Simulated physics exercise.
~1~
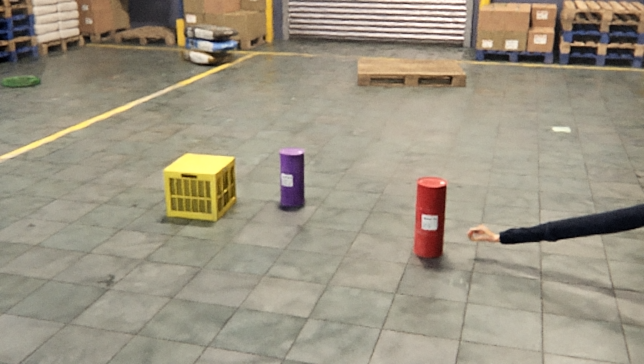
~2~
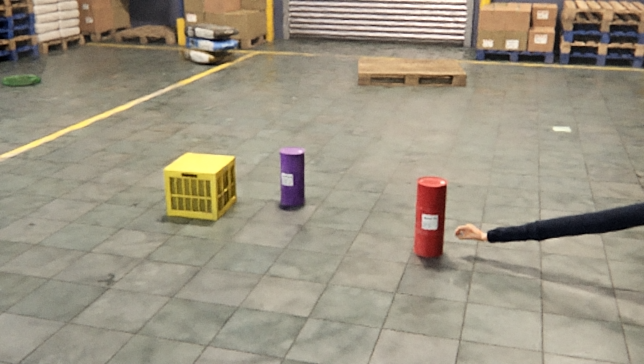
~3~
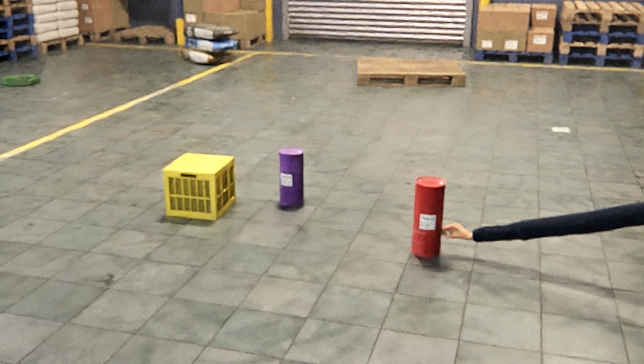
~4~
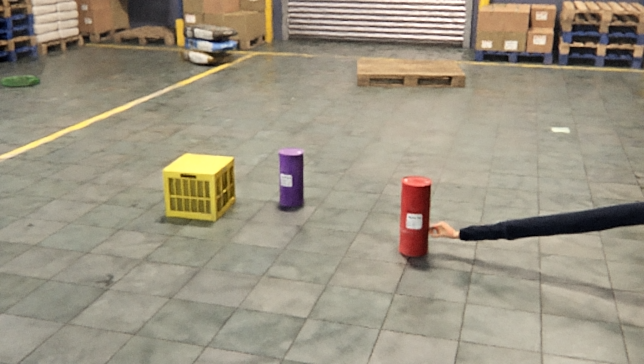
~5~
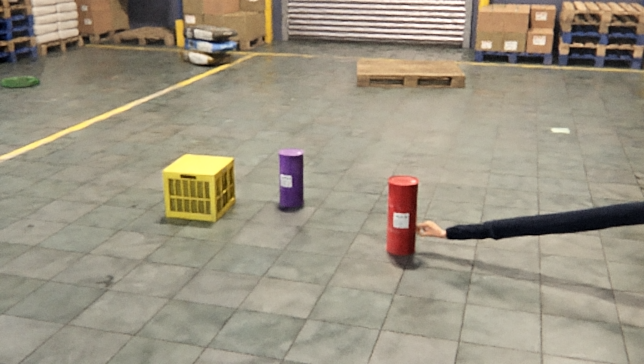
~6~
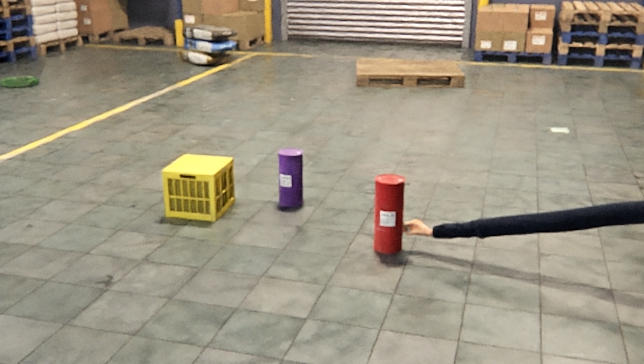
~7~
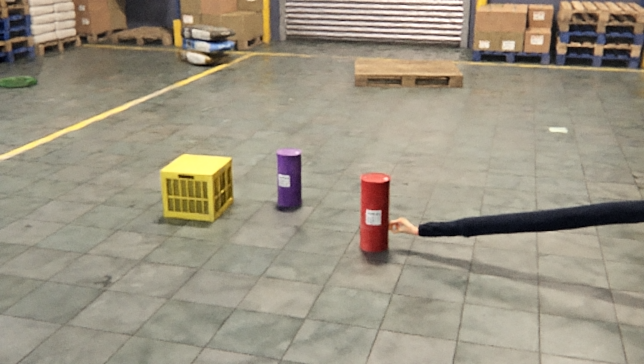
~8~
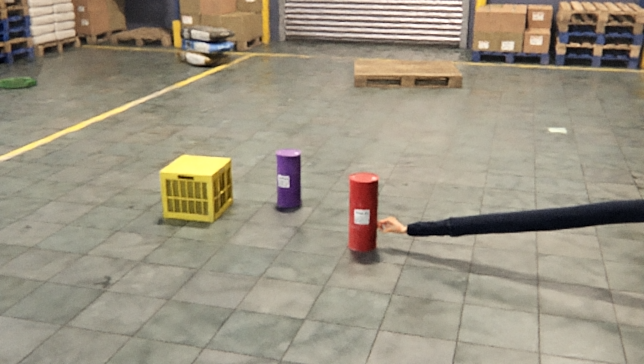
On a warehouse floor, a hand slides a red canister left, leaving it upright.
